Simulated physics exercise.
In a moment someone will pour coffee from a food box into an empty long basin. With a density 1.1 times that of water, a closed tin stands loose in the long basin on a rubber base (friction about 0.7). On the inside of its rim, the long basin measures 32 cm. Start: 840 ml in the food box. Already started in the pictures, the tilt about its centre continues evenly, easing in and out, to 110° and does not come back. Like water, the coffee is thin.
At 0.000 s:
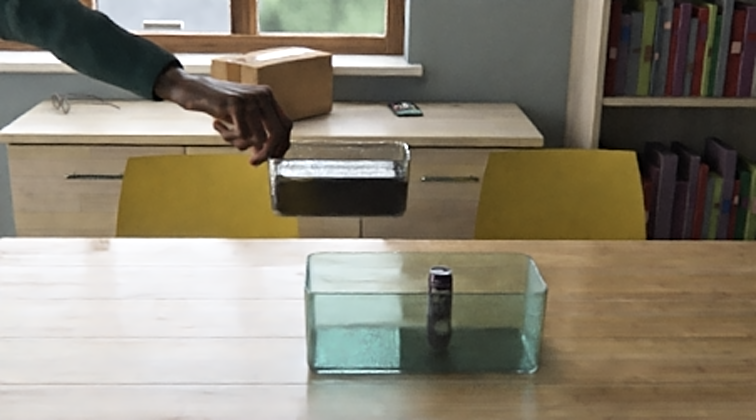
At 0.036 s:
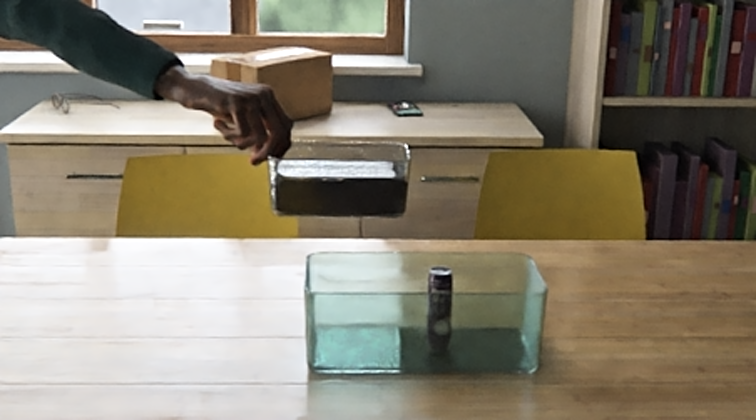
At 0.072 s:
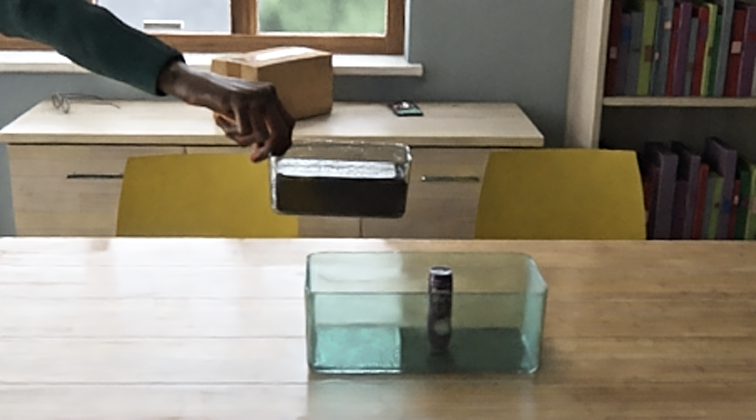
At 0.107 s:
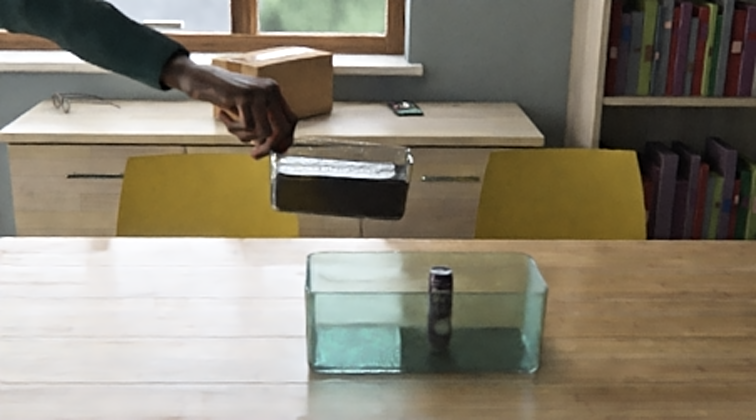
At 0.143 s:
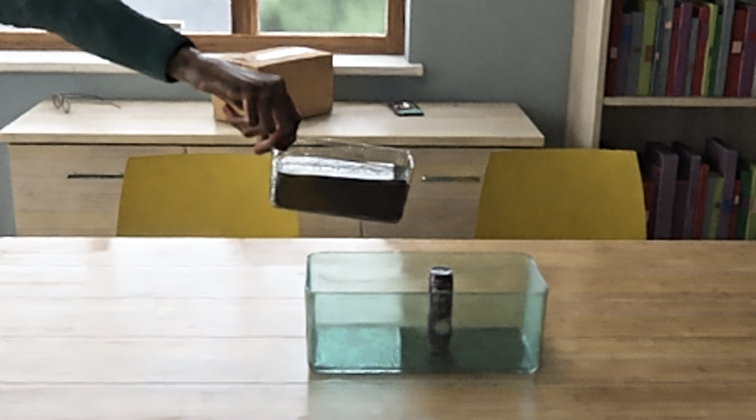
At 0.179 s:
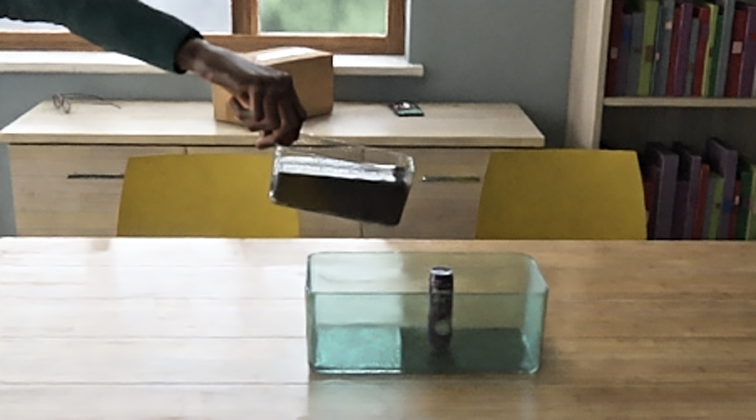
In a room with bookshelves, a hand gradually tilting a small glass container of dark liquid rightward above a long clear basin.
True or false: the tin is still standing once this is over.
True.
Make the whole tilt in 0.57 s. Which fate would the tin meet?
With that tilt, the tin stays on its base.
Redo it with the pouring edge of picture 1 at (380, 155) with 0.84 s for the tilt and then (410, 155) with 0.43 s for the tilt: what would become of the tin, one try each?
Trial 1 - tin stays standing; trial 2 - tin tips.
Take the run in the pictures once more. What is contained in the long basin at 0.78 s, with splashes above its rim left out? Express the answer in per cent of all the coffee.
Near 92 in a hundred.
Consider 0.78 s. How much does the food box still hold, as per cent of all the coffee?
About 5 per cent.
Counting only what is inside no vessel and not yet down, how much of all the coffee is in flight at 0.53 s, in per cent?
I'd put it at about 48 percent.
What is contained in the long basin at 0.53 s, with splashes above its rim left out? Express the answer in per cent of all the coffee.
Around 14 percent.
By 0.53 s the tilt is 76° and 38 per cent is still to pour; the tin stands where it began.
By 0.78 s the tilt is 109° and 5 per cent is still to pour; the tin stands where it began.
By 1.05 s the tilt is 110° and 0 per cent is still to pour; the tin stands where it began.
By 1.34 s the tilt is 110° and 0 per cent is still to pour; the tin stands where it began.
At rest the tin stands where it began.
